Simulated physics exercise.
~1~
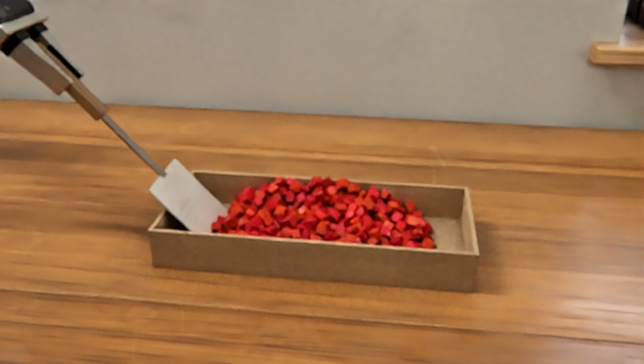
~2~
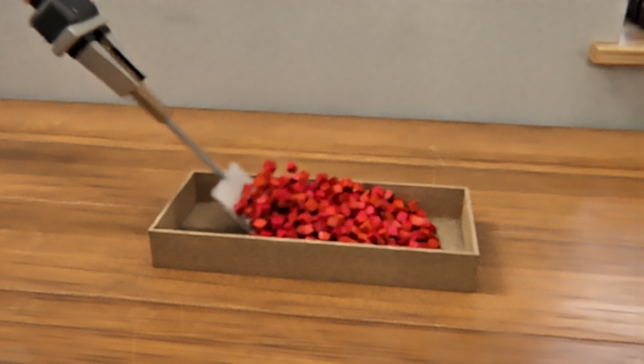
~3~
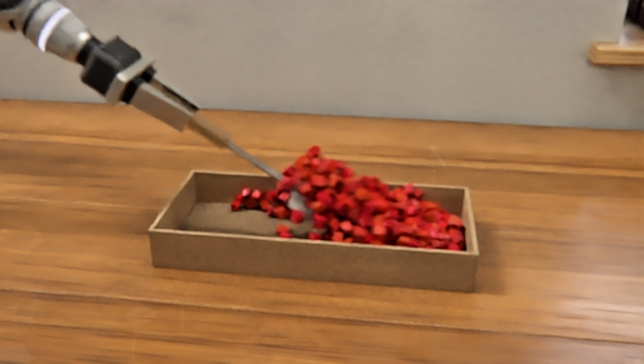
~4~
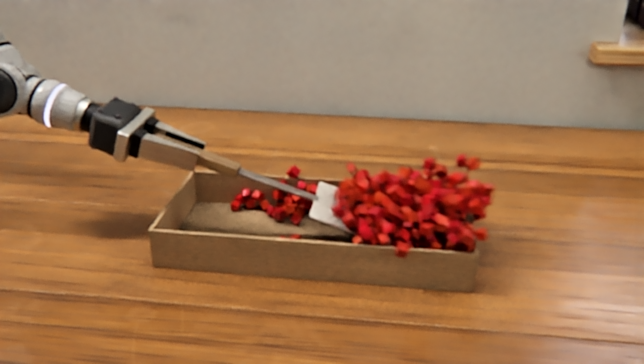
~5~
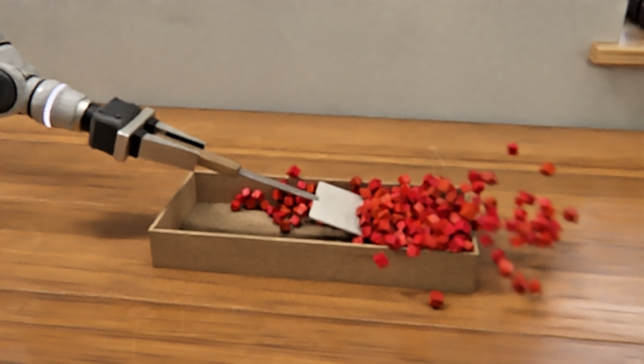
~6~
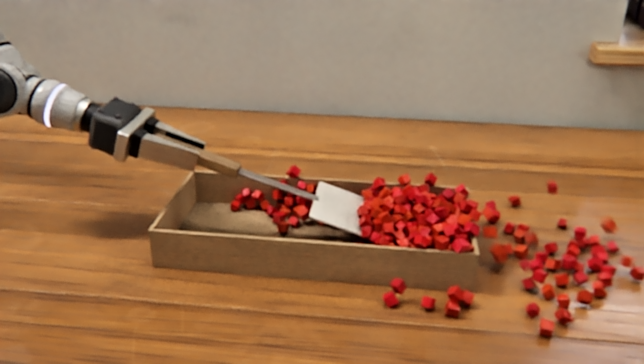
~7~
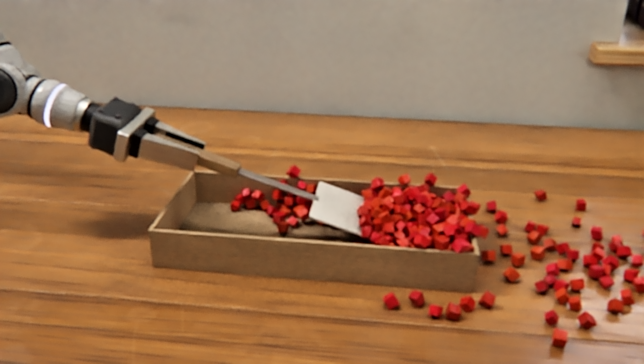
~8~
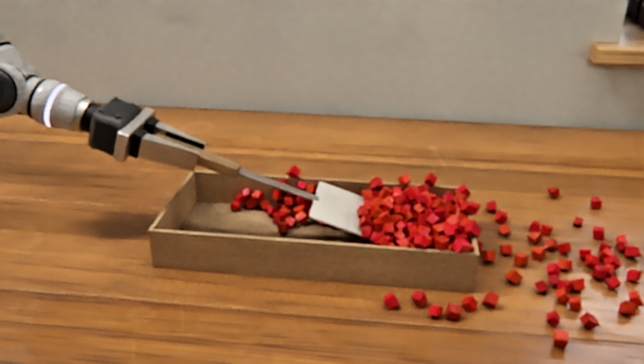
In the video, a robot arm pushes a flat paddle rightward through a heap of small red cubes in a shallow rectangular trough, then stops abruptly as many spill over the right end and front, leaving cubes scattered on the wooden table and the rest inside.
